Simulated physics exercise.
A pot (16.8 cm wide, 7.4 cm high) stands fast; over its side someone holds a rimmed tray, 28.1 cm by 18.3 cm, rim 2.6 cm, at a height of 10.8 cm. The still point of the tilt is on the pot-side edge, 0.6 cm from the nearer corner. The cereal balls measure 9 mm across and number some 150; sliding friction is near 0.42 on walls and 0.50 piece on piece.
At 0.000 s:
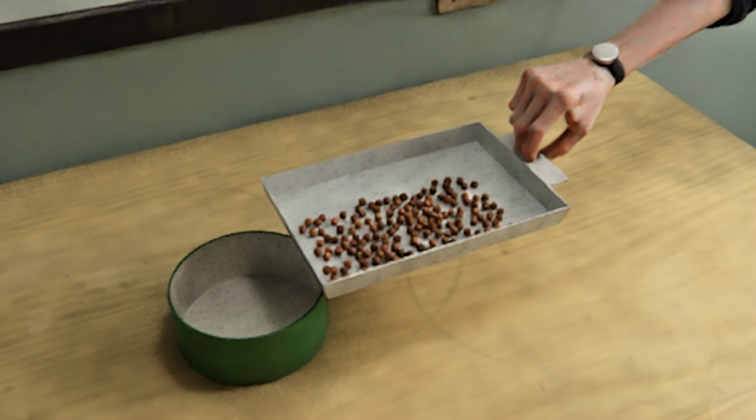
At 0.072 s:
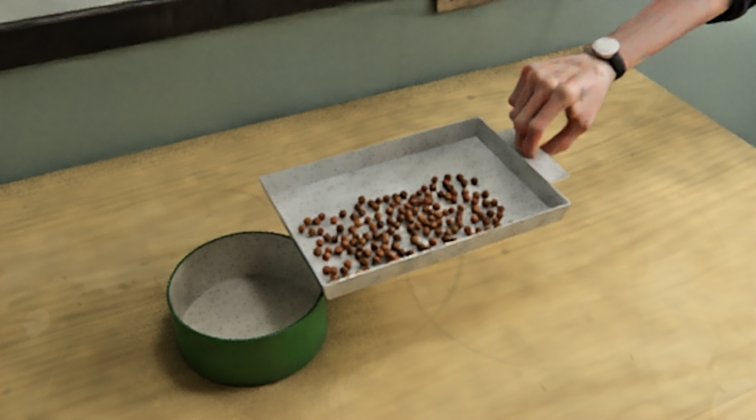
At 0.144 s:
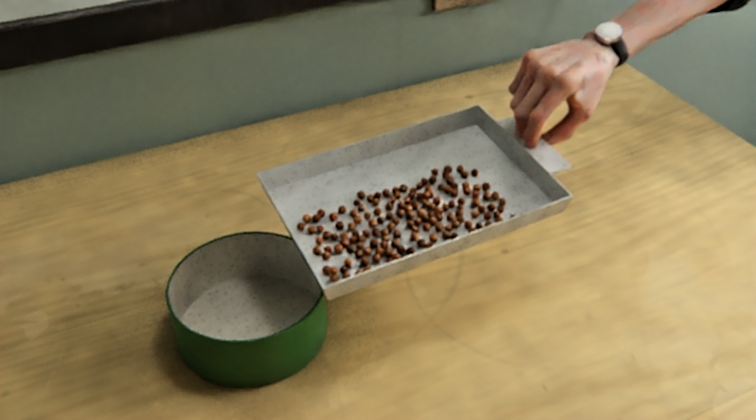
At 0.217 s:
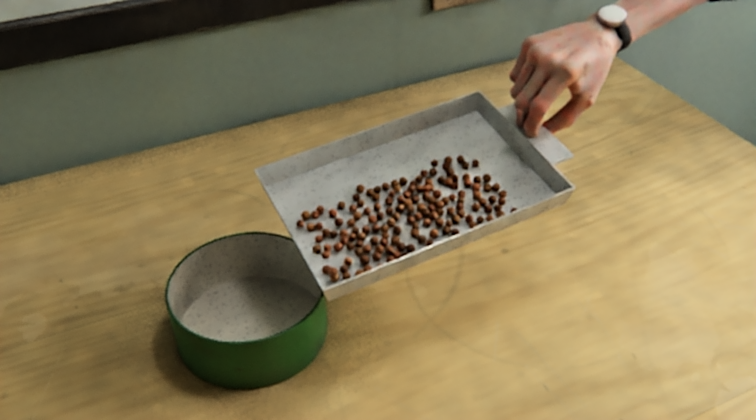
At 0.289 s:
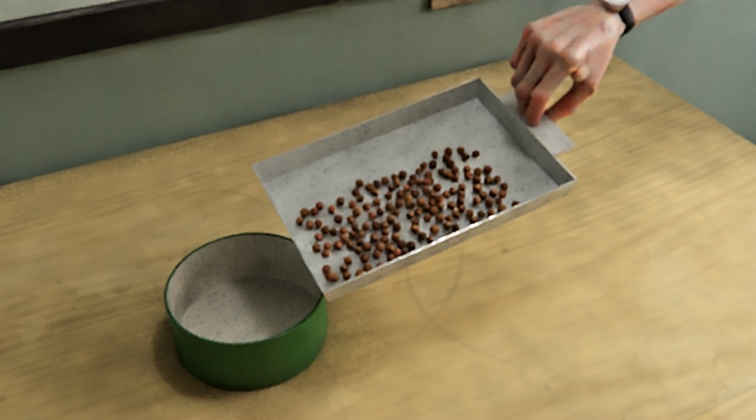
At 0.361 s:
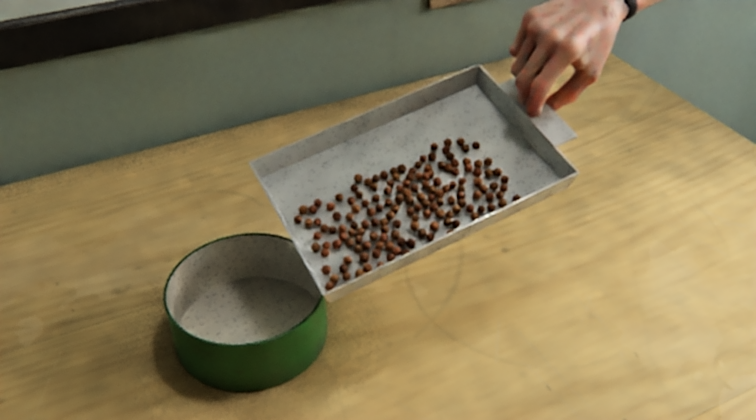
On a wooden table, a hand wearing a watch holds a rimmed tray of small brown balls beside a green pot, then raises the tray's right end, tilting it toward the pot while the balls stay spread across it.
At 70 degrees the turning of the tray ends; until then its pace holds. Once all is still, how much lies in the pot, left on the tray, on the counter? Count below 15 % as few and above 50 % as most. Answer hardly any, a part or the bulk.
Pot hardly any, tray the bulk, counter hardly any.
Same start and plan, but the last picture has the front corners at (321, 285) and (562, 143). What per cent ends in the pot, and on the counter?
Pot 0, counter 0.
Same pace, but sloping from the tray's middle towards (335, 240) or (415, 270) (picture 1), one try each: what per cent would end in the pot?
About 0 and 0 per cent.
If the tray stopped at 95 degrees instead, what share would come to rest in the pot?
Then about 0 per cent.
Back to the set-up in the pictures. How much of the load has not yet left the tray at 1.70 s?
About 100 per cent.
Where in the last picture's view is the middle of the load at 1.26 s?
Near (373, 228).
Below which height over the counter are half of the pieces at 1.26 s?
About 18 cm.
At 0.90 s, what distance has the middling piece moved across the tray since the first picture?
About 4 cm.
Then, at 0.90 s, tilt 41 degrees; the tray holds 100 %, the pot 0 %.
Then, at 1.26 s, tilt 59 degrees; the tray holds 100 %, the pot 0 %.
Then, at 1.70 s, tilt 70 degrees; the tray holds 100 %, the pot 0 %.
By 2.0 s all is still; pot 0 %, tray 100 %, counter 0 %.
